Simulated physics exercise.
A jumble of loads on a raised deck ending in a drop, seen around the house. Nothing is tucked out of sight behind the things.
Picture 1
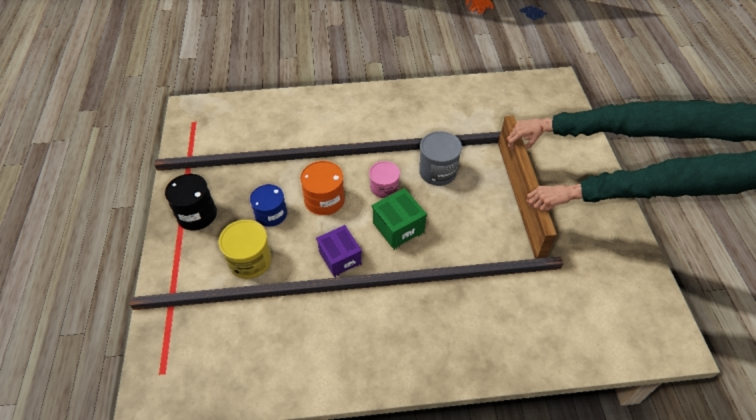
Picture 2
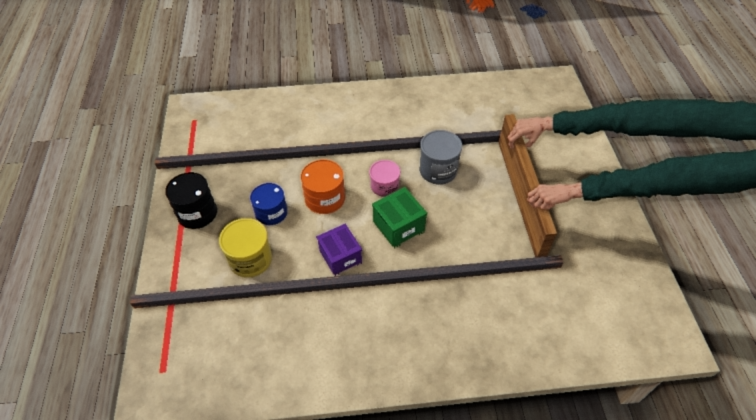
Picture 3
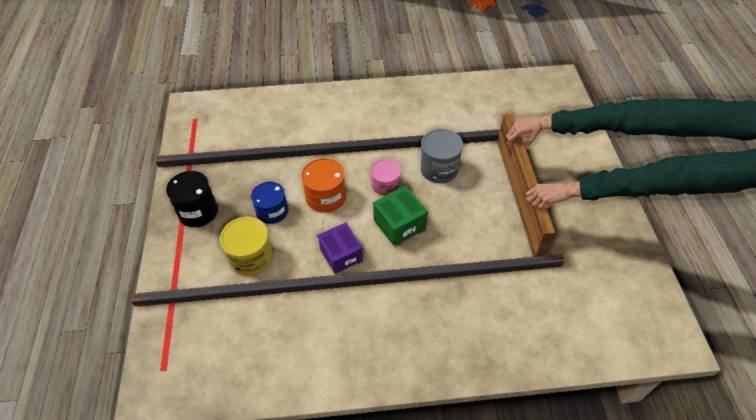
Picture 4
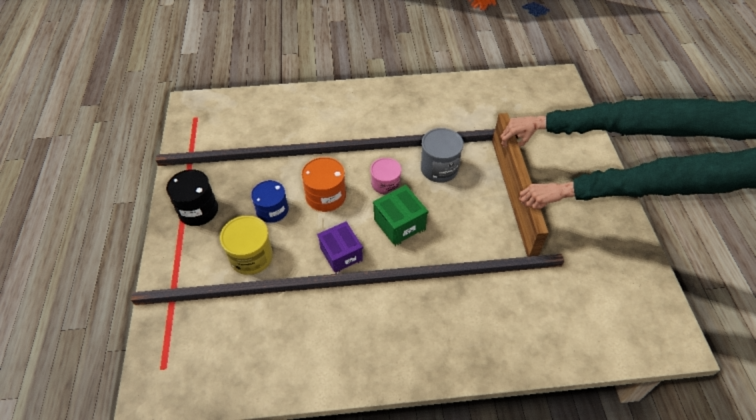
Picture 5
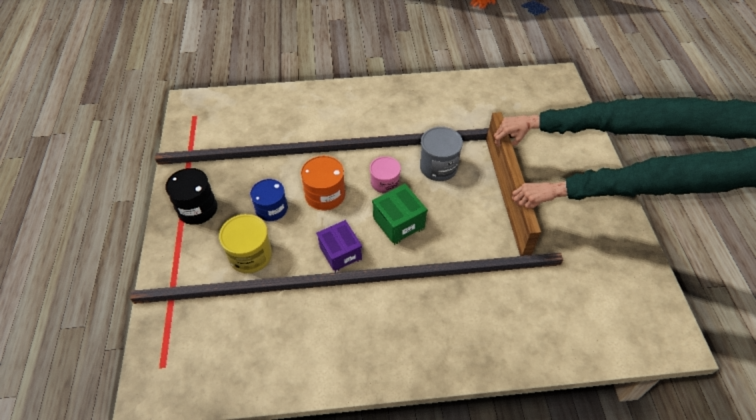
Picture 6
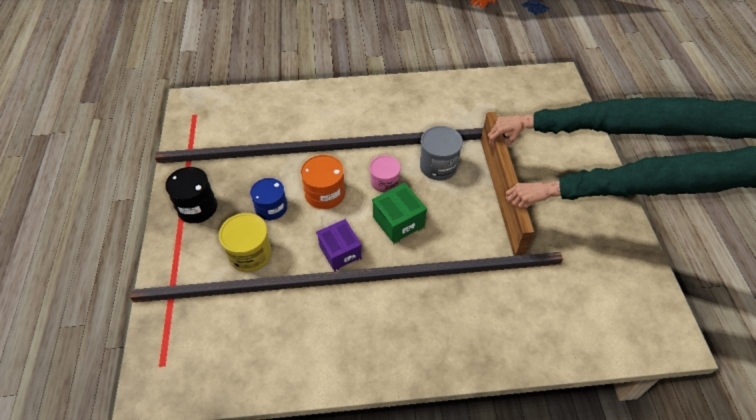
Wooden plank held by two green-sleeved hands sliding slightly left between dark rails, toward colourful containers sitting nearly still on a table.
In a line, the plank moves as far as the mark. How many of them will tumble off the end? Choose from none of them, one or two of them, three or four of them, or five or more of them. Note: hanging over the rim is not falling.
Three or four of them do.
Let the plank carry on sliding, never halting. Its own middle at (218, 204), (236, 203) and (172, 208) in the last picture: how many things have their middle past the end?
Respectively 1, 1 and 4.
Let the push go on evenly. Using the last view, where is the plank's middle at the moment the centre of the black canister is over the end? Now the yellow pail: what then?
Middle: Roughly (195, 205); roughly (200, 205).
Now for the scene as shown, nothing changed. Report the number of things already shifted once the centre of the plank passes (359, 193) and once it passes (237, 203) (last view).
It comes to 6 for the first spot, 8 for the other.
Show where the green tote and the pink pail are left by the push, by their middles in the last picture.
Result: One about (155, 229), other about (165, 199).
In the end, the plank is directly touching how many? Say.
It is in contact with 4.
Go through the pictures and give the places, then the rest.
Black canister (192, 202); yellow pail (247, 250); blue canister (269, 206); plank (524, 185); tape (181, 228), in the first picture.
Yellow pail (247, 249); plank (524, 183), in the second picture.
Blue canister (270, 203); orange canister (324, 186), in the third picture.
Black canister (193, 198); purple tote (340, 247), in the fourth picture.
Yellow pail (247, 244); grey pail (440, 155), in the fifth picture.
Black canister (192, 195); yellow pail (247, 243); blue canister (269, 199); plank (505, 181); tape (181, 221), in the sixth picture.
Soon after, none off yet; black canister at rest near (192, 195); yellow pail at rest near (247, 243); blue canister at rest near (269, 199).
After that, none off yet; black canister displaced a little near (171, 192); yellow pail displaced a little near (231, 252); blue canister displaced well along near (190, 219).
In the end, the number that fall off is three or four; gone, orange canister, blue canister, yellow pail and black canister.
